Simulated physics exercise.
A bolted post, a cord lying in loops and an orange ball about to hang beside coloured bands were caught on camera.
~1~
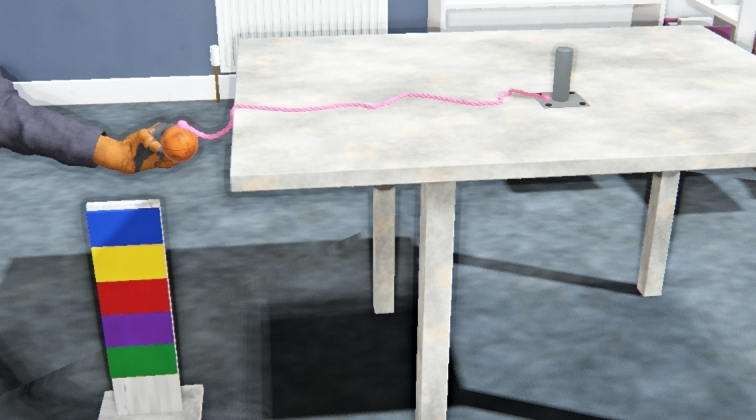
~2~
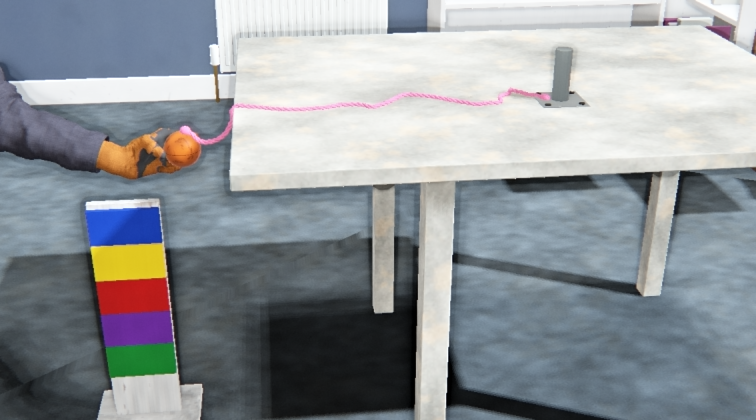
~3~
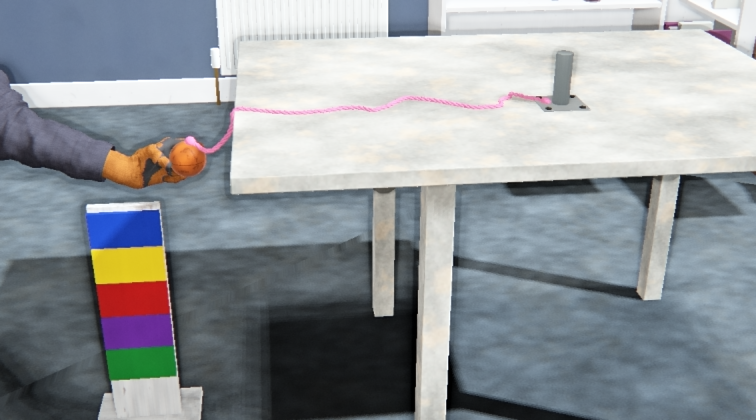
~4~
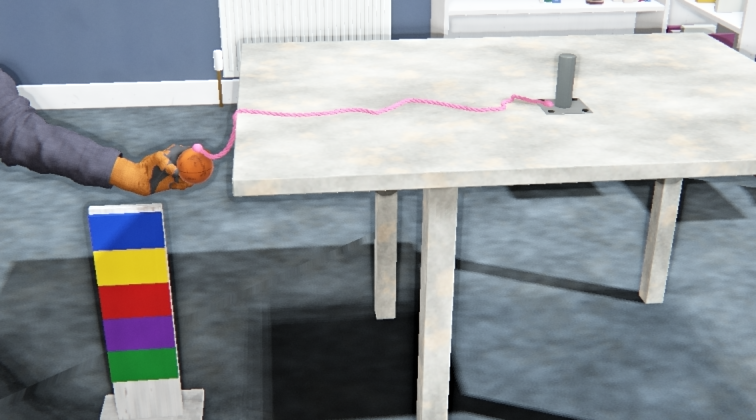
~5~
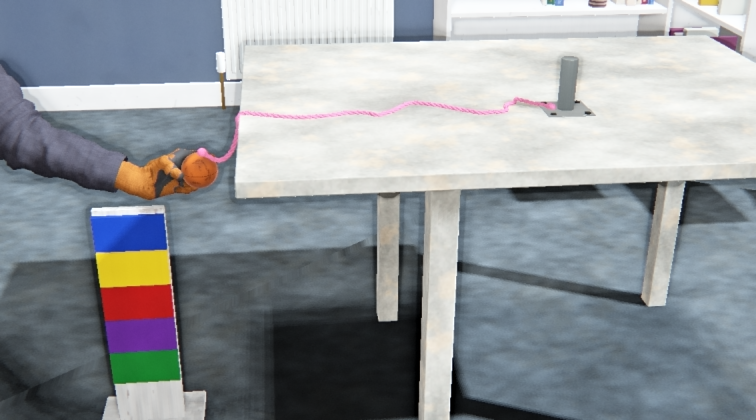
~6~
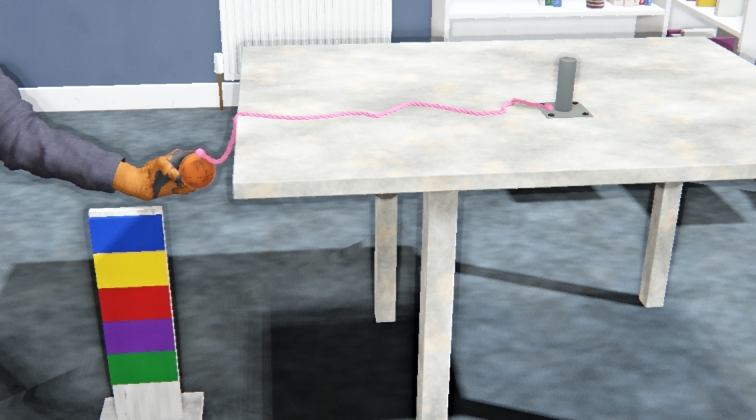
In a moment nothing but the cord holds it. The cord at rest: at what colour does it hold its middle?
The colour is yellow.
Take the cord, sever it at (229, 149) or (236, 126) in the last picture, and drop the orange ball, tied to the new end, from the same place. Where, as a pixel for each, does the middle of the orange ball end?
In order, roughly (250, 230) and (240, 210).
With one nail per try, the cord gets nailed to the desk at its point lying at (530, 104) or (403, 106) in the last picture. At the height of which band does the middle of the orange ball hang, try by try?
Note: Try 1 yellow; try 2 blue.
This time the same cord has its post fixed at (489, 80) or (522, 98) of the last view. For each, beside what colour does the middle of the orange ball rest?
Red; red.
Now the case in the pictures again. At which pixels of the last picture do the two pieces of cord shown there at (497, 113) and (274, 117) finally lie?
About (454, 110), and the other about (237, 147).
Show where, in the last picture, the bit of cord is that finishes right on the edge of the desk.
It's near (307, 118) in the last picture.
Soon after, ball near (208, 258); level with yellow.
After that, ball near (275, 264); level with yellow.
And then, ball near (241, 269); level with yellow.
In the end, ball near (242, 269); level with yellow. At yellow.
